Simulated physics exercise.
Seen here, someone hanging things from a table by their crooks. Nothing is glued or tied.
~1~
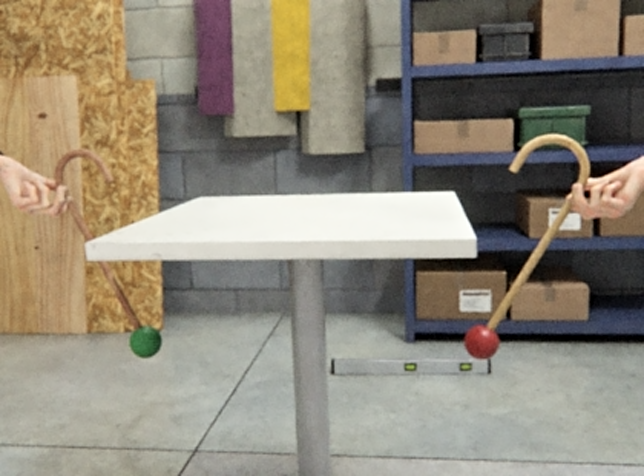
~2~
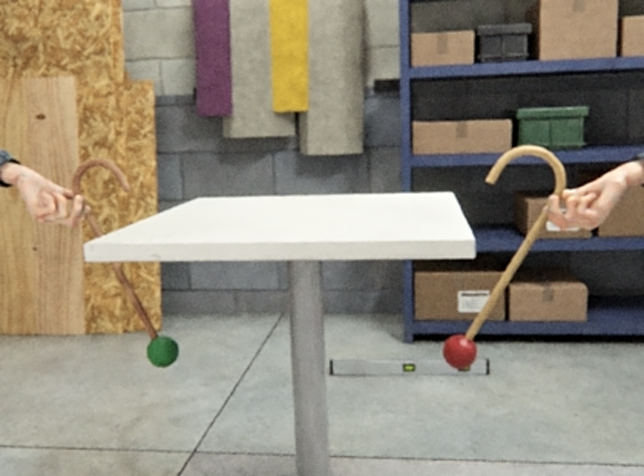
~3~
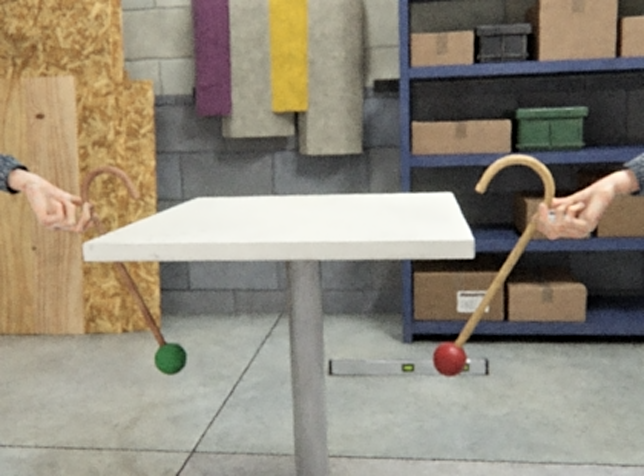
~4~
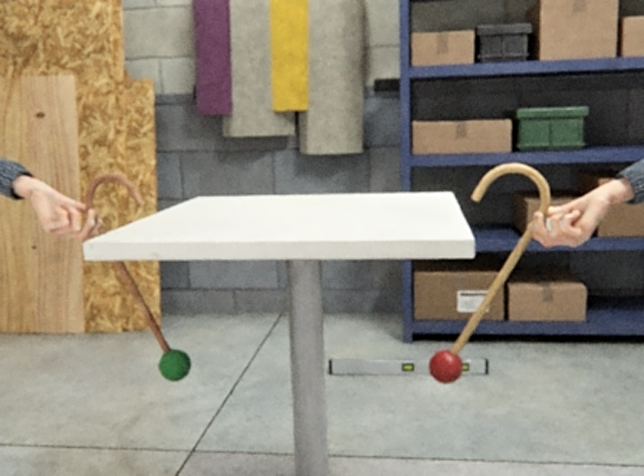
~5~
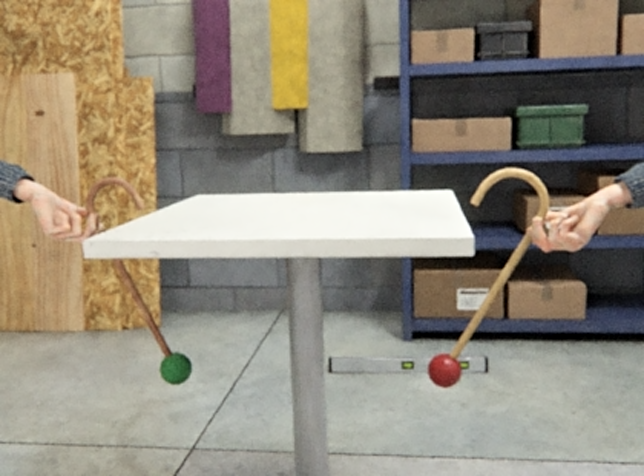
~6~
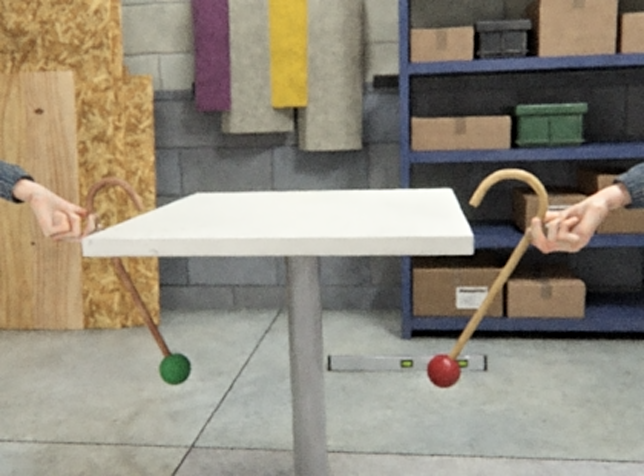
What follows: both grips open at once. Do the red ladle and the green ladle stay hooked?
The red ladle falls to the floor and the green ladle falls to the floor.
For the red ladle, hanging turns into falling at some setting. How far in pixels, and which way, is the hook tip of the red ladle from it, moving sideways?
A shift of 16 pixels, going left.
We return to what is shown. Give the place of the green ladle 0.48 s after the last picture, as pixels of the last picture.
Roughly at (112, 442).
Then, 0.30 s on from there, red ladle on its way down near (471, 437); green ladle on its way down near (159, 429).
Then, 0.48 s on from there, red ladle on its way down; green ladle on its way down near (112, 442).
Then, 0.62 s on from there, red ladle at the bottom; green ladle on its way down.
In the end, the red ladle slips off; the green ladle slips off.
